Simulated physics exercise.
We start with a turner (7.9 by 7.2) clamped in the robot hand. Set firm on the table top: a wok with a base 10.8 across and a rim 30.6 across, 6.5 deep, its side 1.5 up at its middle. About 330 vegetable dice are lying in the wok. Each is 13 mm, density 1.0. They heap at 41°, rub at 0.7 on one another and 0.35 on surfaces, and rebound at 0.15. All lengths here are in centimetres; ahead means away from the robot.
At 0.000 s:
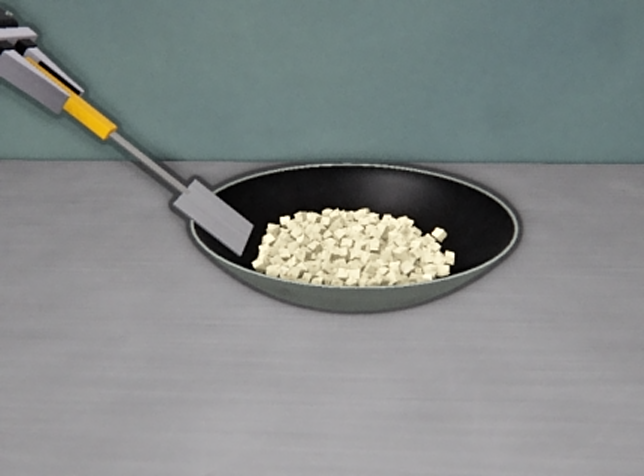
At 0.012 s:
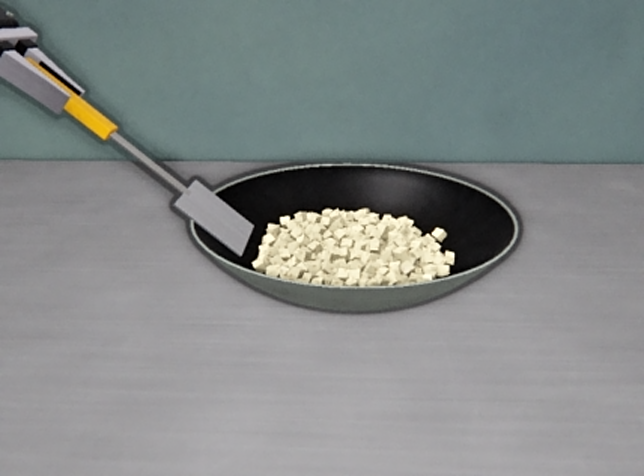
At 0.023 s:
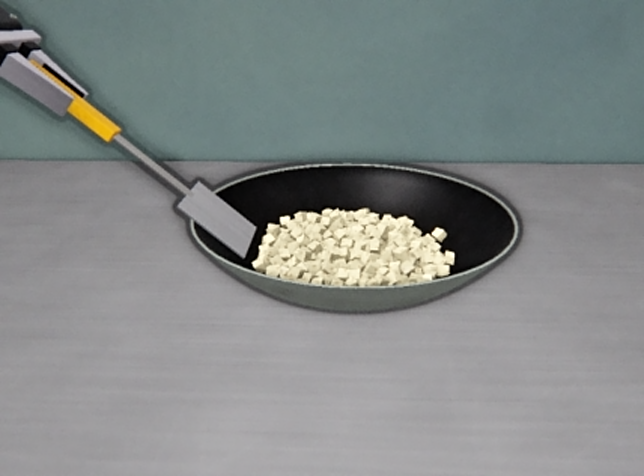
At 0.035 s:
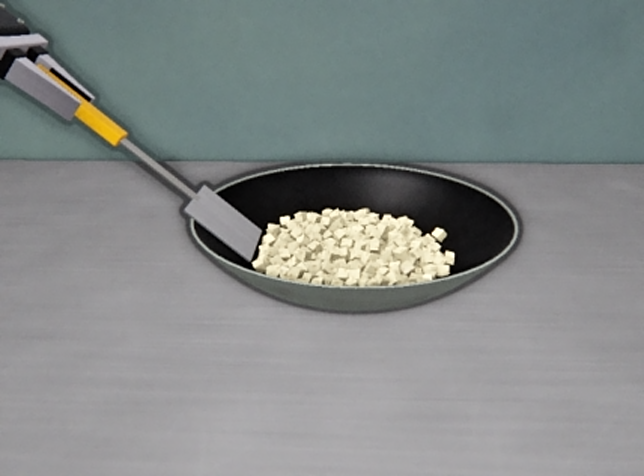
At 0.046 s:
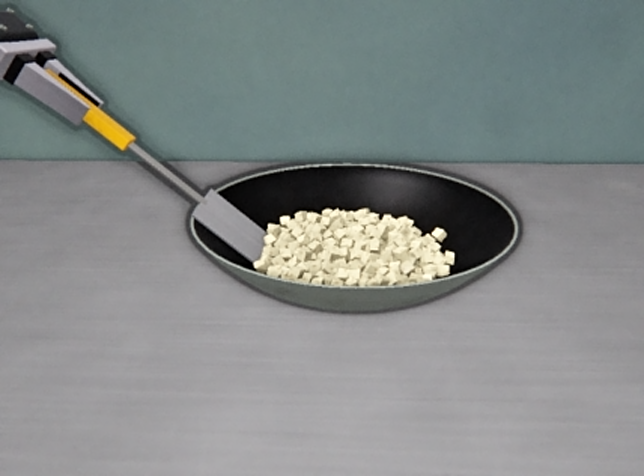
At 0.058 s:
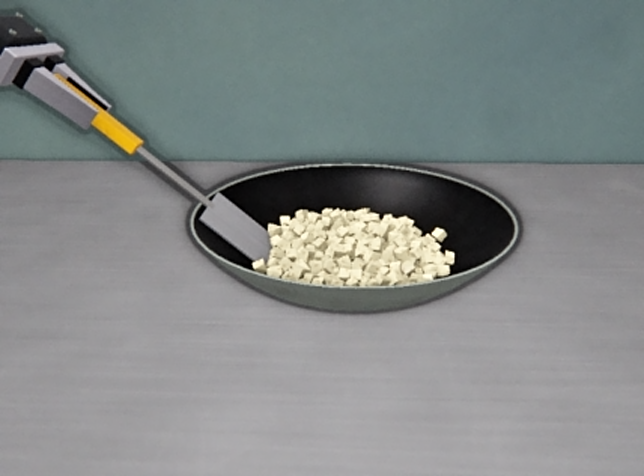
Turner held by a robot hand sliding slightly right and down inside a dark wok, beside a still heap of pale dice.
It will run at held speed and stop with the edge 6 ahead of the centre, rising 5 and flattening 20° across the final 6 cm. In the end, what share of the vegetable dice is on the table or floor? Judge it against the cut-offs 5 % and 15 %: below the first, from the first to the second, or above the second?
Below 5 %.
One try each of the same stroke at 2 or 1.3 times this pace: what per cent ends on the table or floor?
The two tries give roughly 10 and 5 in a hundred.
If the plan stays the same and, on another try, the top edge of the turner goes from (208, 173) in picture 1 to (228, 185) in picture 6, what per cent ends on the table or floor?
Off the vessel, on the table or floor: Some 0 percent.
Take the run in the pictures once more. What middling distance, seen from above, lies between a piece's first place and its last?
The value is roughly 4 cm.
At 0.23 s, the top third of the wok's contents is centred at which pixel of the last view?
Centre: Roughly (450, 232) in the last picture.
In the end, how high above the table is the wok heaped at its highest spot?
It reaches around 7.5 cm.
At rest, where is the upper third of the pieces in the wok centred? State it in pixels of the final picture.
Pixel position: Approx. (453, 232).
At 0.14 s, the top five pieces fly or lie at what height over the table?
About 5 cm.
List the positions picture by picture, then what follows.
Turner top edge at (185, 191), sloping 42°; upper third of the load around (346, 242), from x 260 to 450, top at y 215; 329 in the wok, in the first picture.
Turner top edge at (185, 192), sloping 42°; upper third of the load around (346, 242), from x 260 to 450, top at y 215, in the second picture.
Turner top edge at (188, 193), sloping 42°; upper third of the load around (346, 242), from x 260 to 450, top at y 215, in the third picture.
Turner top edge at (194, 197), sloping 42°; upper third of the load around (346, 242), from x 260 to 450, top at y 215, in the fourth picture.
Turner top edge at (202, 201), sloping 42°; upper third of the load around (345, 242), from x 260 to 450, top at y 215, in the fifth picture.
Turner top edge at (209, 205), sloping 42°; upper third of the load around (346, 242), from x 260 to 450, top at y 215; 329 in the wok, in the sixth picture.
By 0.14 s, sloping 42°, highest piece 5 above the table; 329 in the wok.
By 0.23 s, sloping 35°, highest piece 8 above the table; 329 in the wok.
By 0.47 s, sloping 22°, highest piece 7 above the table; 326 in the wok, 3 on the table or floor.
By 1.52 s, sloping 22°, highest piece 7 above the table; 326 in the wok, 3 on the table or floor.
Final count, 326 in the wok, 3 on the table or floor. That is 1 % on the table or floor.
